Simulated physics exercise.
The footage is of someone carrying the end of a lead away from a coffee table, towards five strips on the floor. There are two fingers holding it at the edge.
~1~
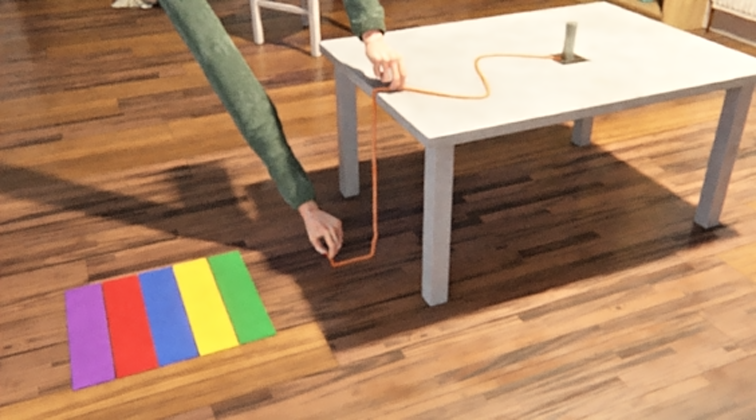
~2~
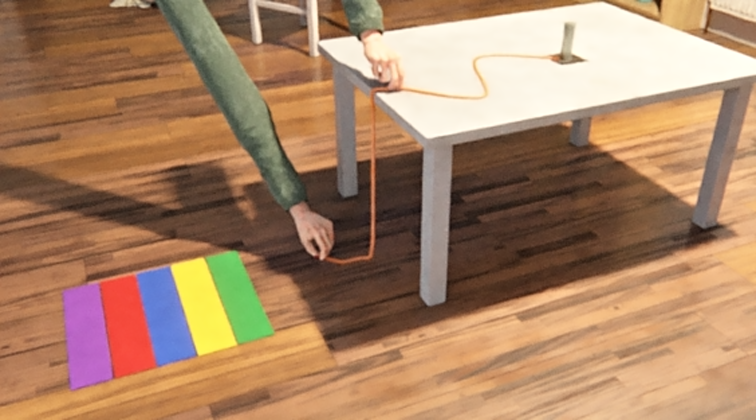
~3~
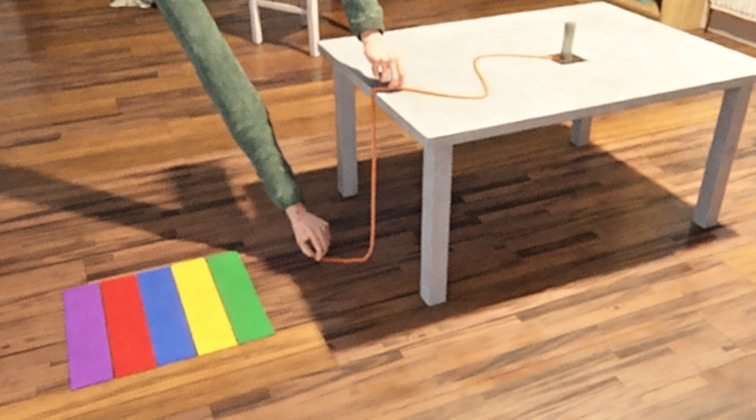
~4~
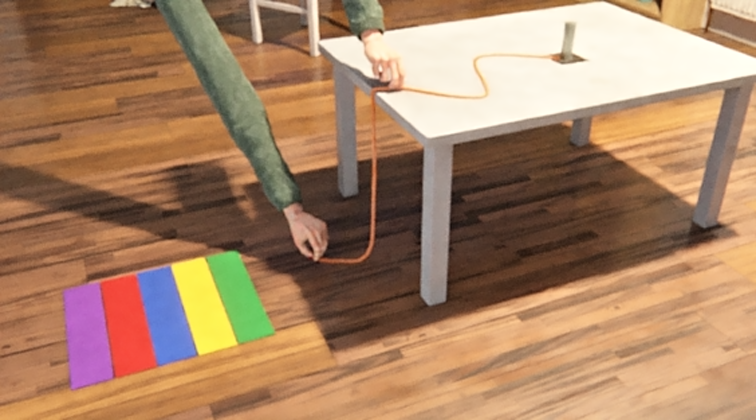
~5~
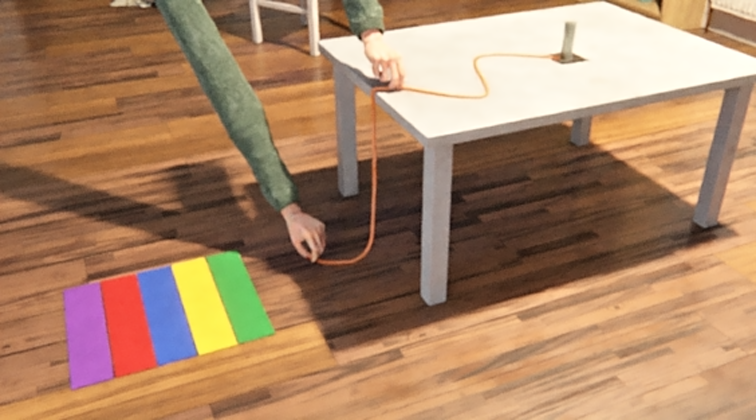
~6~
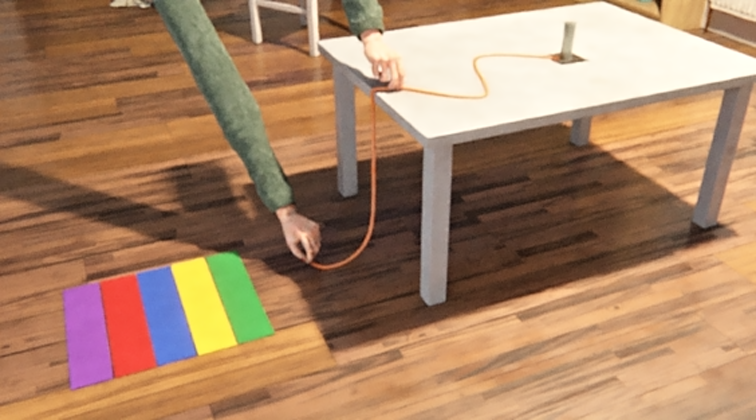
The clip opens on two hands holding an orange lead that runs across a white table and hangs over its edge, with five coloured strips on the wooden floor. The lower hand then draws the end slightly left, toward the strips, and the hanging bend softens into a rounder curve.
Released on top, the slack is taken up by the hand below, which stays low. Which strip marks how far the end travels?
The purple strip.
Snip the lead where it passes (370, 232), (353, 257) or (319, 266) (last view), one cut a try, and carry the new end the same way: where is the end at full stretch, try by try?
The pixels are (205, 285) for the first, (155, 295) for the second and (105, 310) for the third.
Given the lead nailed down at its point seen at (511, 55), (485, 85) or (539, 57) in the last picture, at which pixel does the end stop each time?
The pixel places are (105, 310), (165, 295) and (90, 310), one per try.
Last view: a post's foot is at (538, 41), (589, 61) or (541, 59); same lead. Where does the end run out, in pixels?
Somewhere near (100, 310), (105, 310) and (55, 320), in that order.
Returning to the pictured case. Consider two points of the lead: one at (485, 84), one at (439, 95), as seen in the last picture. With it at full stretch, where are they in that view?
I'd put the first at about (419, 85) and the other at about (350, 115).
Early on, end near (162, 295); over blue.
Midway, end near (112, 307); over red.
At the end of the slack, end near (83, 314); over purple. It halts on the purple strip.
